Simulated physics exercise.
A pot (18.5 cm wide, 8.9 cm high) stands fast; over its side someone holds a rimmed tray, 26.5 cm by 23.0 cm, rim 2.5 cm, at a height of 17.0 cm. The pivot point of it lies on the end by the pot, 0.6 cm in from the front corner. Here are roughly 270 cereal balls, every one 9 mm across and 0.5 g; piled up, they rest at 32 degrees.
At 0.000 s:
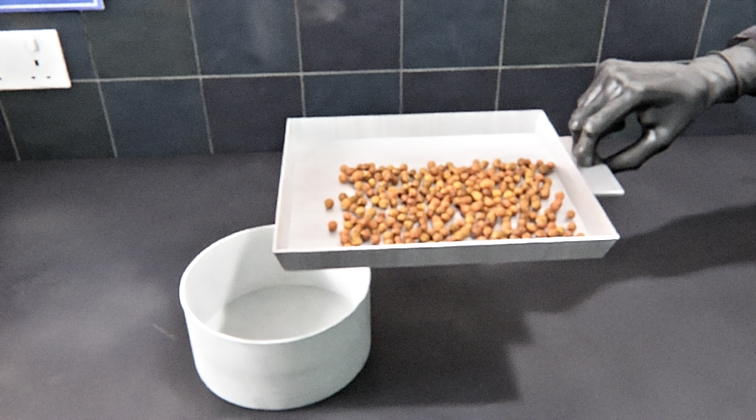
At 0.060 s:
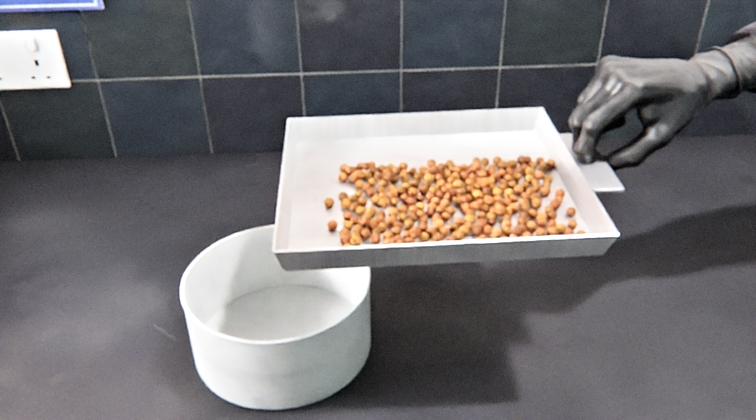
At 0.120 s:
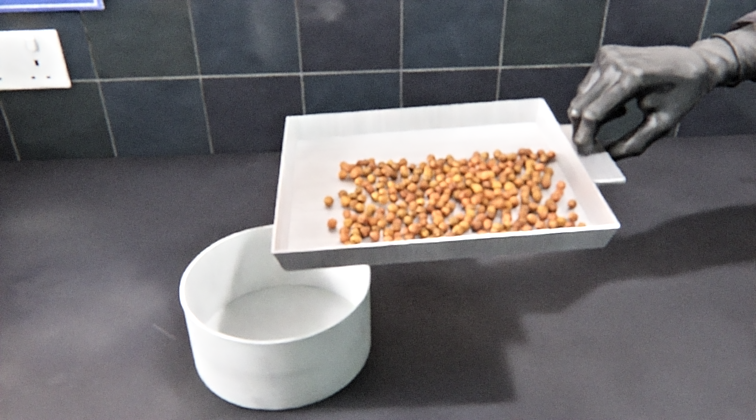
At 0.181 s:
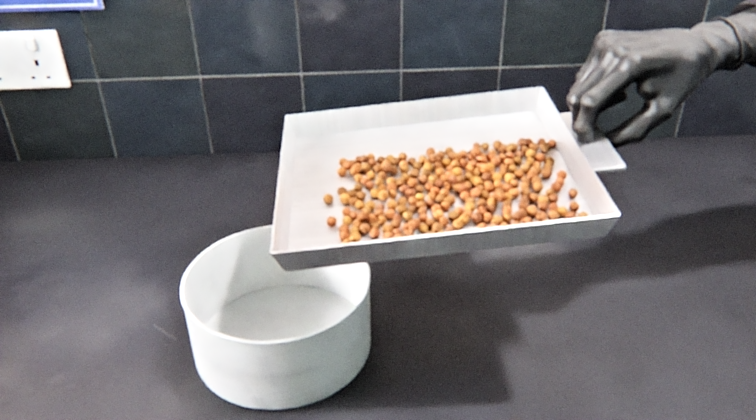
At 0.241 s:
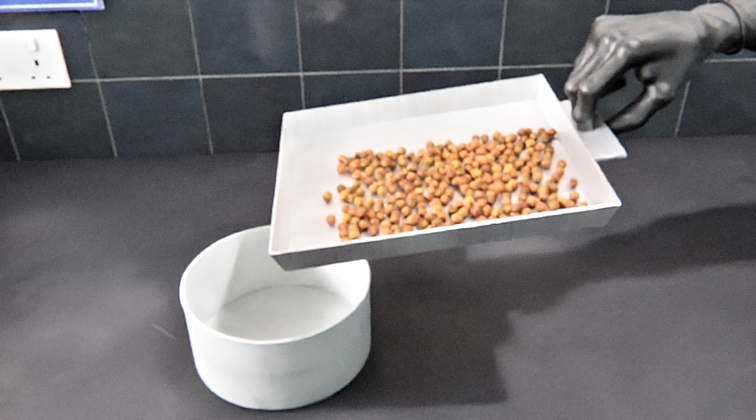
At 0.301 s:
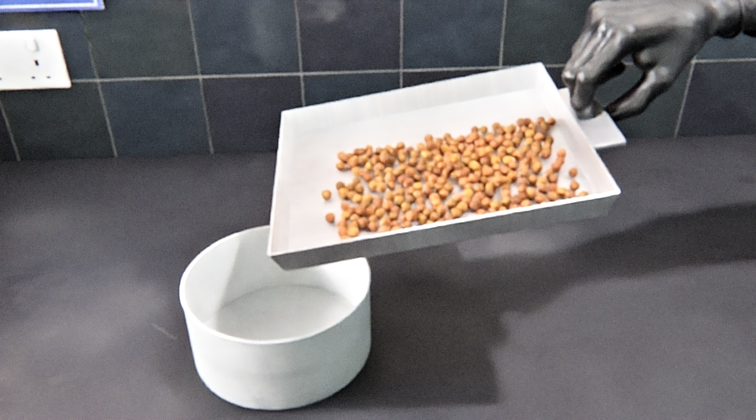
A black-gloved hand slowly raises the right side of a white tray of small brown balls.
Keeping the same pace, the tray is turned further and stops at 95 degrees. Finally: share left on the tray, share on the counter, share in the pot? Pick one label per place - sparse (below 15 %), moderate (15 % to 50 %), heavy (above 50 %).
Left on the tray: Sparse; counter: Heavy; pot: Moderate.
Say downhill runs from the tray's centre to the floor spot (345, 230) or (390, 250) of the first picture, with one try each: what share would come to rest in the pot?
Estimate: Some 0 % and some 0 % respectively.
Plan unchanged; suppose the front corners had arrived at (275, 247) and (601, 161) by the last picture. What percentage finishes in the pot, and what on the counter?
Pot: 70, counter: 30.
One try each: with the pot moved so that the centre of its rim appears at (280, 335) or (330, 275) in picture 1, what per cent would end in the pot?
That gives roughly 80 per cent and then 0 per cent.
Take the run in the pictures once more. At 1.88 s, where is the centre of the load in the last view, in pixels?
Approximately (283, 160) in the last view.
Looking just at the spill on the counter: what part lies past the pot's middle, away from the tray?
Share past the middle: Roughly 90 percent.
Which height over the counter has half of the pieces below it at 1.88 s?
I'd put it near 24 cm.
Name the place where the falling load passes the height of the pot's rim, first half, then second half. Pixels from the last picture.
Earlier half at about (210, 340), later half at about (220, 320) in pixels.
After 1.25 s, tilt 49 degrees; the tray holds 100 %, the pot 0 %.
After 1.88 s, tilt 76 degrees; the tray holds 100 %, the pot 0 %.
After 2.56 s, tilt 95 degrees; the tray holds 20 %, the pot 20 %.
At rest (3.5 s), tray 0 %, counter 60 %, pot 40 %.
